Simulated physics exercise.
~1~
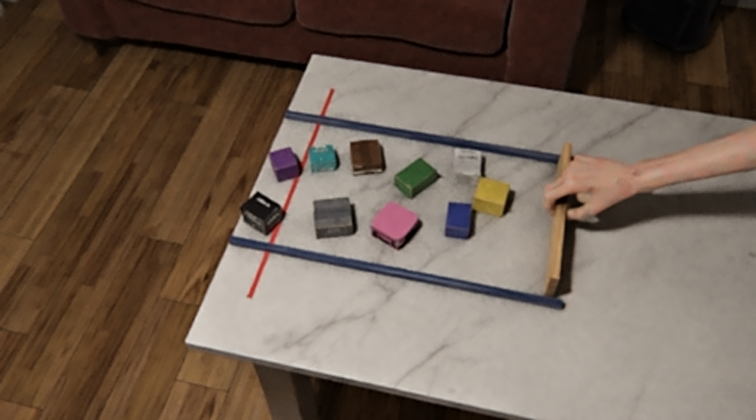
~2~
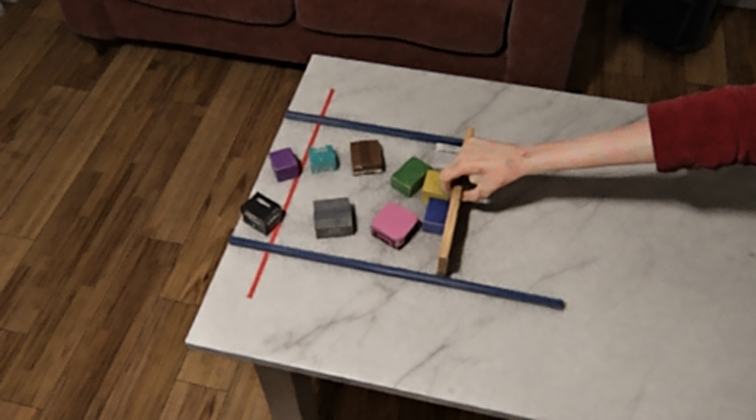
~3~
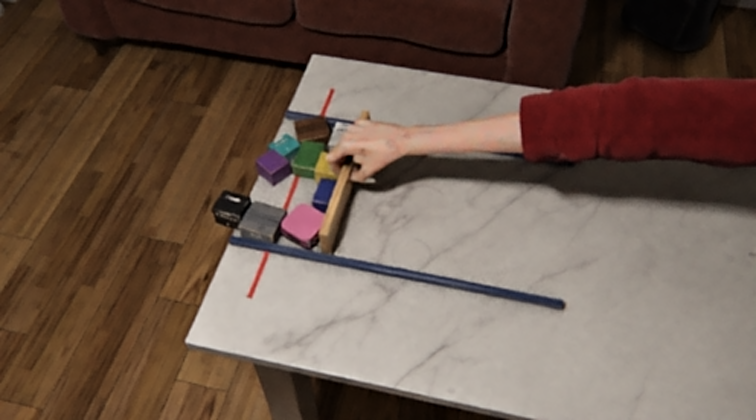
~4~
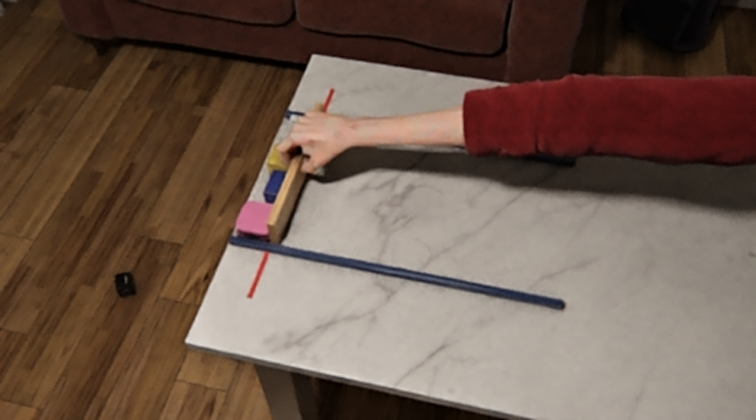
In the video, a hand slides a wooden board leftward between two blue rails on a marble-patterned table, bunching colourful blocks together and pushing several past a red line and off the edge, leaving pink, blue and yellow blocks by the board and a black one on the floor.
